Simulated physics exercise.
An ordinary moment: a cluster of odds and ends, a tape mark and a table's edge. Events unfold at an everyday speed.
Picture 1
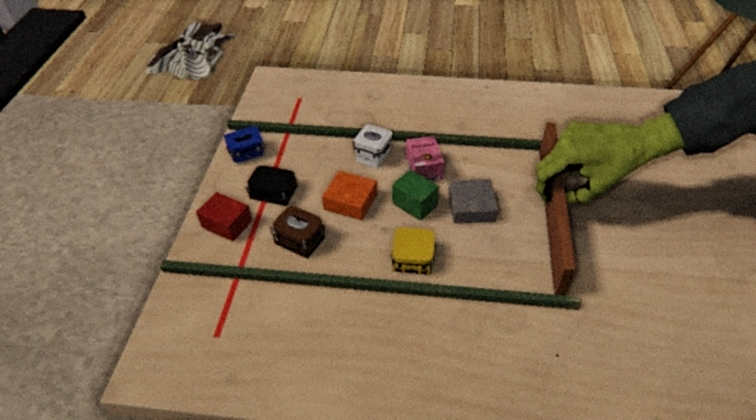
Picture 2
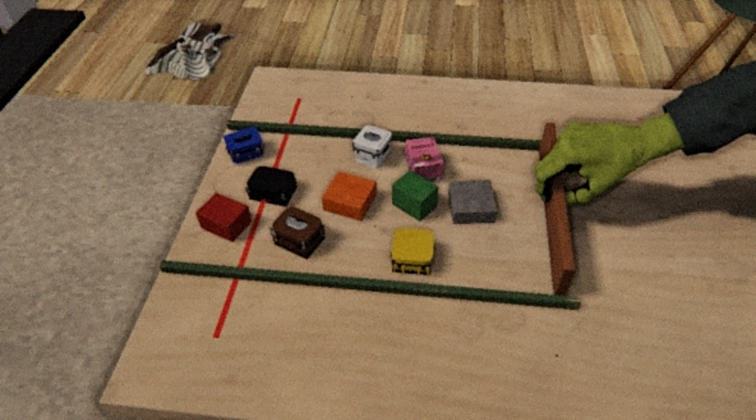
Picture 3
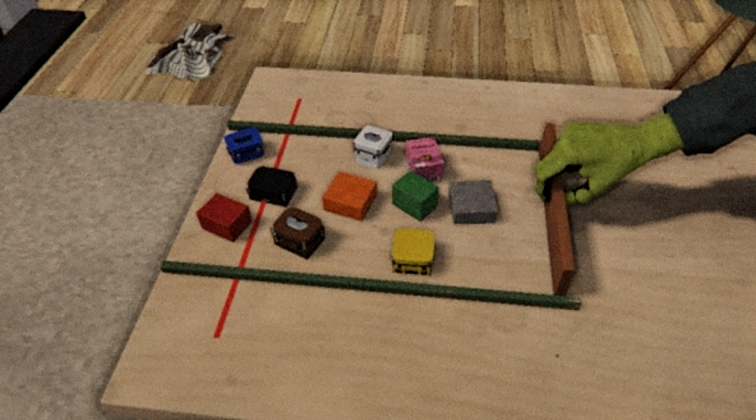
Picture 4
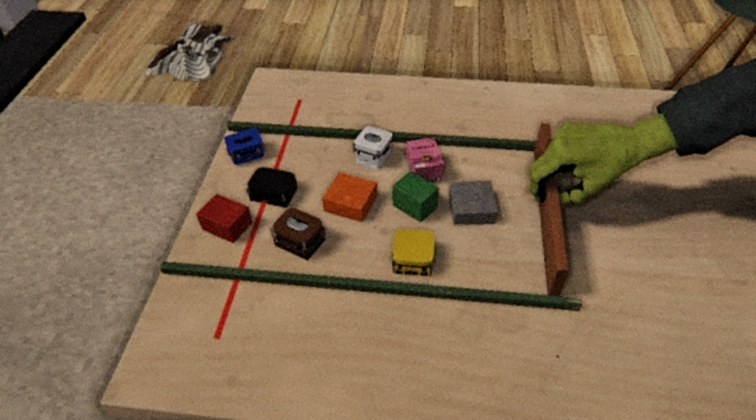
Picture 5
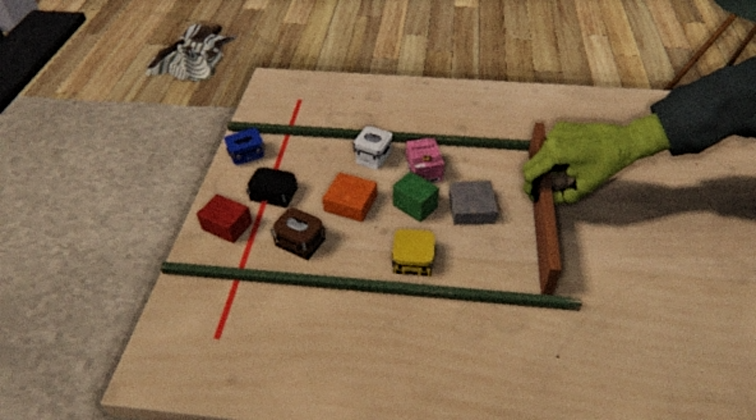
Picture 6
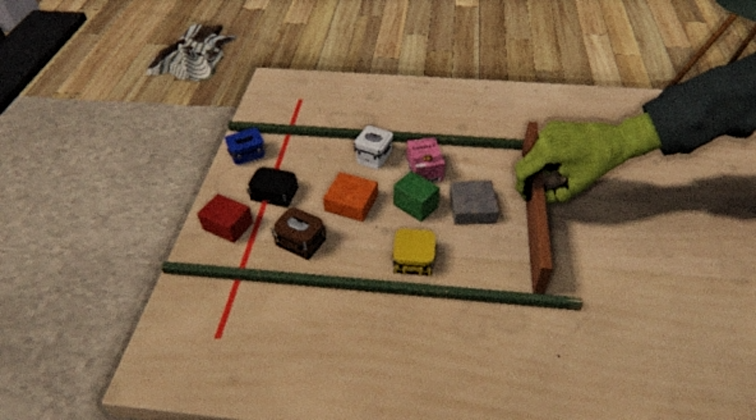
At the start, a green-gloved hand holds an upright brown board at the right of a wooden table, with small colourful blocks and cases scattered between two green rods and a red line at left. The hand then slides the board slightly left, while the objects stay practically still.
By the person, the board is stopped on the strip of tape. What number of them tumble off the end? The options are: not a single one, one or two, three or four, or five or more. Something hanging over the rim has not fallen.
My answer: Three or four.
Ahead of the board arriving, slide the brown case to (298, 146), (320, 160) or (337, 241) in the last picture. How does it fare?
Spot by spot, it drops away, then stays put, then stays put.
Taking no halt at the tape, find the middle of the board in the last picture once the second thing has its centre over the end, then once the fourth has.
At (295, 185) for the second, at (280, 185) for the fourth.
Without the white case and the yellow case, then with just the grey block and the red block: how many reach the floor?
You'd count 2 the first time and 2 the second time.
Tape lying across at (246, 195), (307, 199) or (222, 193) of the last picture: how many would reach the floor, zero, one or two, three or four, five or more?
In order: 5 or more, one to two, 5 or more.
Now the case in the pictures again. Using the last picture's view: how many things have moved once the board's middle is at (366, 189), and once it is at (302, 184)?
That gives 8 for the first and 10 for the second.
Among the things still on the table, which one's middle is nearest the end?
That would be the green block, which ends nearest.
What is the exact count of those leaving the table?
The total comes to 4.
A little later, none off yet; blue case at rest near (246, 147); red block at rest near (226, 218); black case at rest near (274, 187).
Next, none off yet; blue case at rest near (246, 147); red block at rest near (226, 218); black case shifted about its own width near (240, 188).
Later still, one off so far; blue case at rest near (246, 147); red block shifted a little near (205, 219); black case on its side near (185, 225).
When it is over, the number that fall off is three or four; down, orange block, black case, red block and blue case.
